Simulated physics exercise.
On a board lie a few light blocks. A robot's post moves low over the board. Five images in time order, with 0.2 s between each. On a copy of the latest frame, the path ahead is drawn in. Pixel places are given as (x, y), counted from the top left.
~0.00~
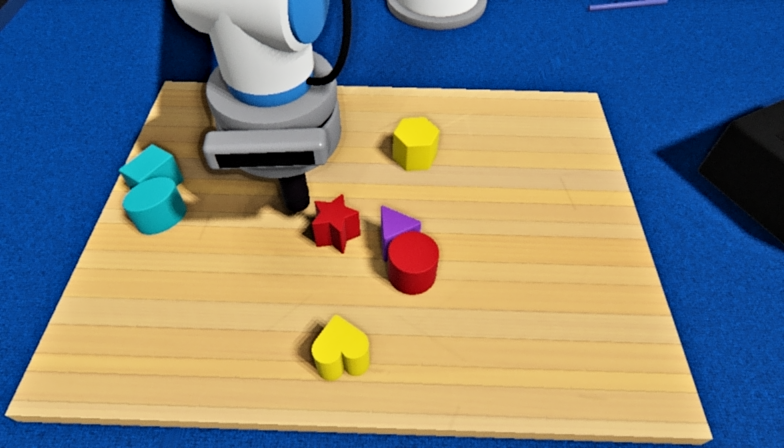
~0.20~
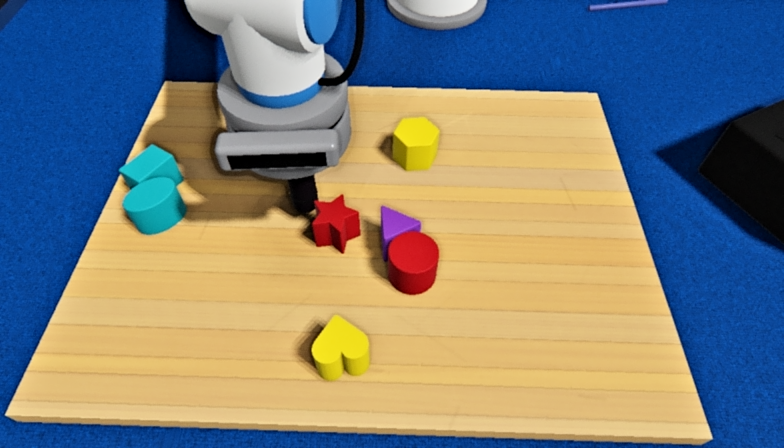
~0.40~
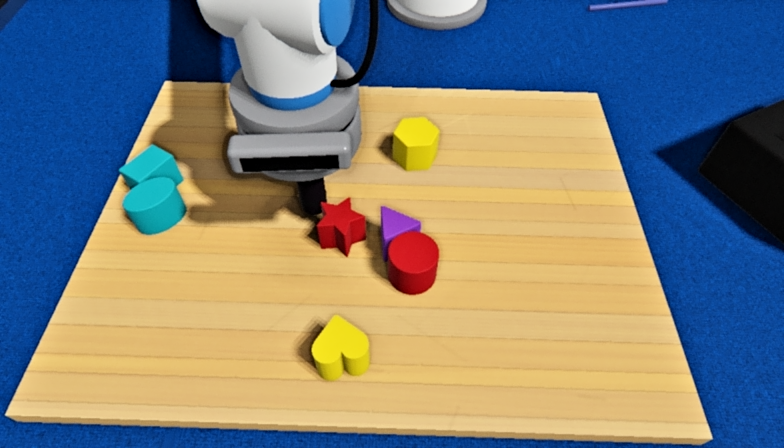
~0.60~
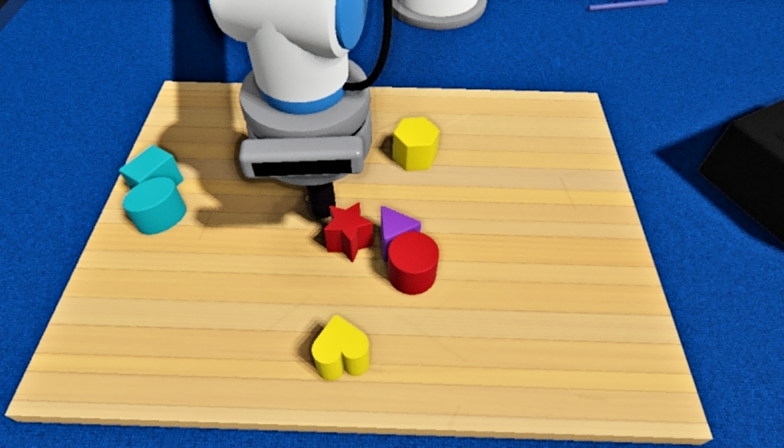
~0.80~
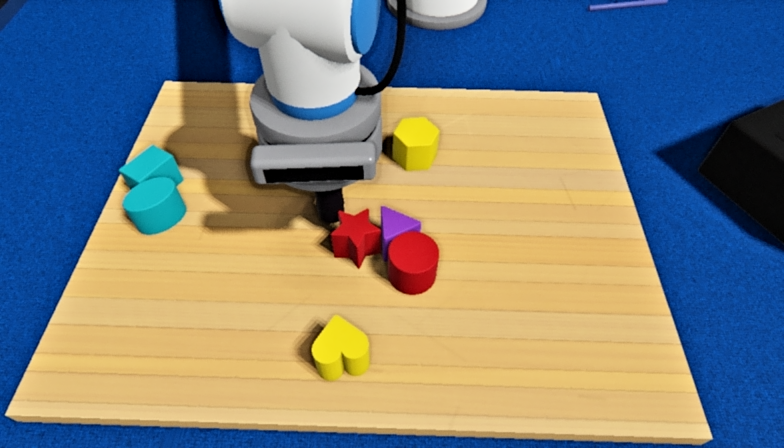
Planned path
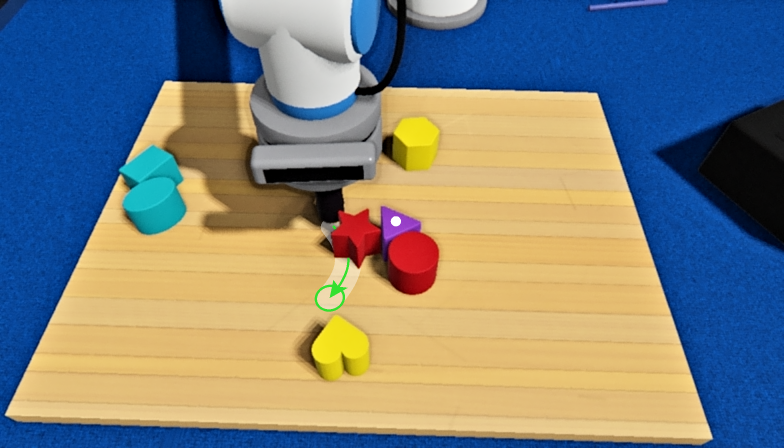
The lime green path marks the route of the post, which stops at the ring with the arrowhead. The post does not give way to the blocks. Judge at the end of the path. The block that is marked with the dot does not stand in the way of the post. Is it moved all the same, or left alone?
It is untouched.
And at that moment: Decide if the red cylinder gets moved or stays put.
That block moves.
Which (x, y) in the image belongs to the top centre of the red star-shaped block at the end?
Near (376, 271).
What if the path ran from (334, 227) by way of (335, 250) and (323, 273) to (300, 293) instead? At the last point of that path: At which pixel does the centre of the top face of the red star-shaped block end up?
It comes to (362, 249).
The line goes from (334, 227) over (347, 248) and (346, 273) to (330, 298); the dot is on the purple triangle.
The first path, step by step. Halfway along, post (347, 249); red star-shaped block (375, 260); red cylinder (429, 260).
At the end, post (328, 287); red star-shaped block (376, 271), turned 45° anticlockwise; purple triangle unmoved; red cylinder (430, 260).
